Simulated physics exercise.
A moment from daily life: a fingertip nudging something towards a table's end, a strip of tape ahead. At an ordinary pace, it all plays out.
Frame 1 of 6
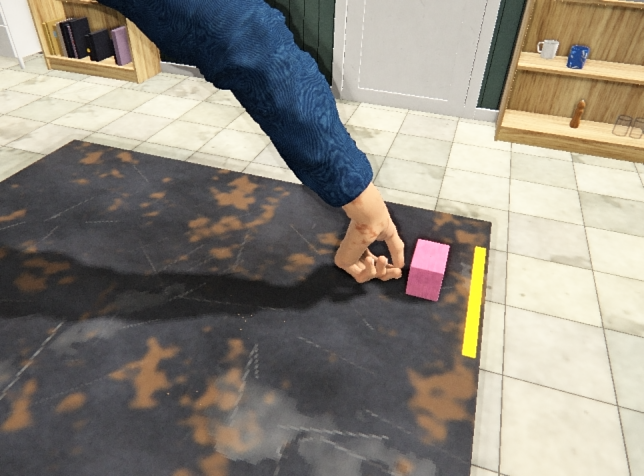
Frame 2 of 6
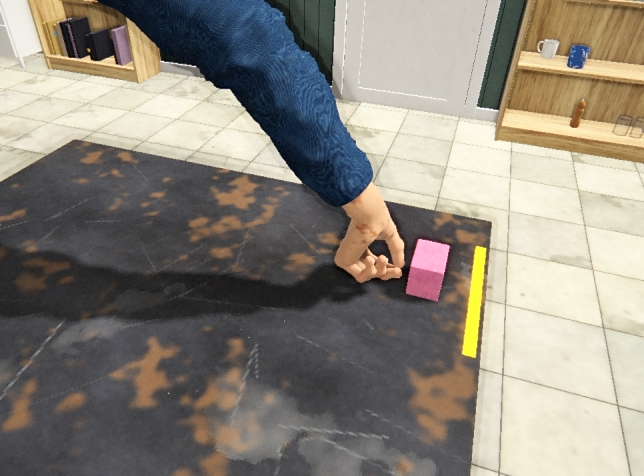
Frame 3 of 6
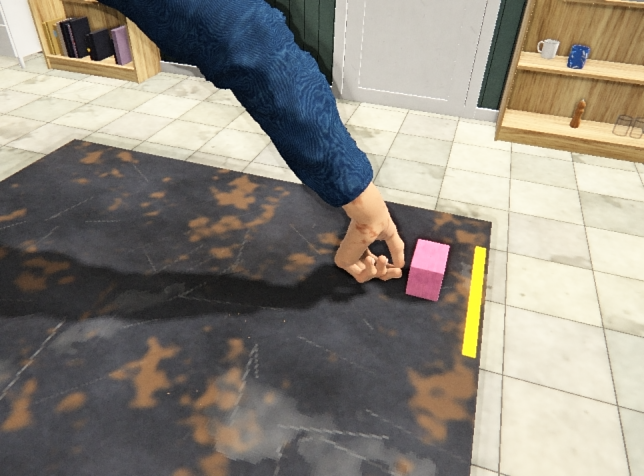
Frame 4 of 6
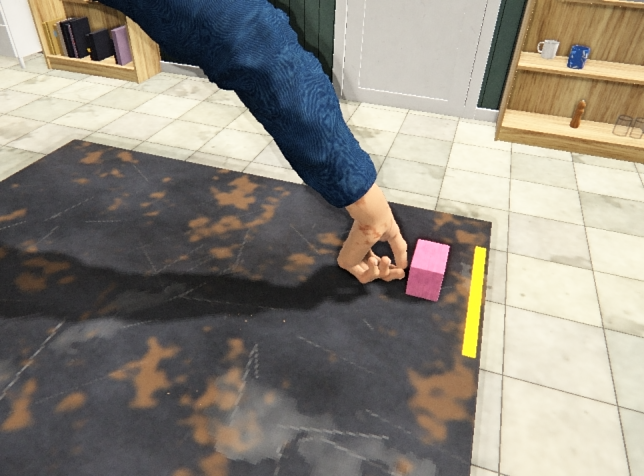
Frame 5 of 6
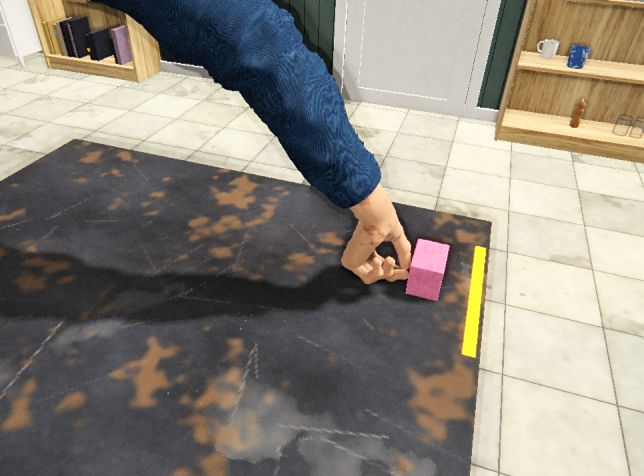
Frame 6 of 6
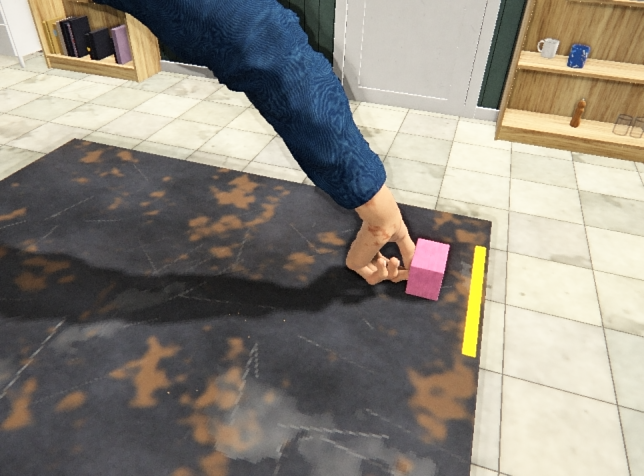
The footage shows a hand in a blue sleeve edging slightly right toward a pink block on a dark, rust-patched table, its fingers closing the small gap while the block stays still beside a yellow strip.
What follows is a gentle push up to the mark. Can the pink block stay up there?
The pink block drops to the floor.
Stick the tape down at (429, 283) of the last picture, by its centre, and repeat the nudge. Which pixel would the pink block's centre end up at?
(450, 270).
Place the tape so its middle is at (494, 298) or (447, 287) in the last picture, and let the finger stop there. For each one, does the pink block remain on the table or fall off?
Try one: It is lost over the side; try two: It never leaves the tabletop.
Then, 1.10 s past the last view, pink block leaning 47° off how it started near (509, 299).
Then, 1.28 s past the last view, pink block in the air near (498, 411).
Then, 1.44 s past the last view, pink block in the air.
Finally, the pink block goes over the edge.
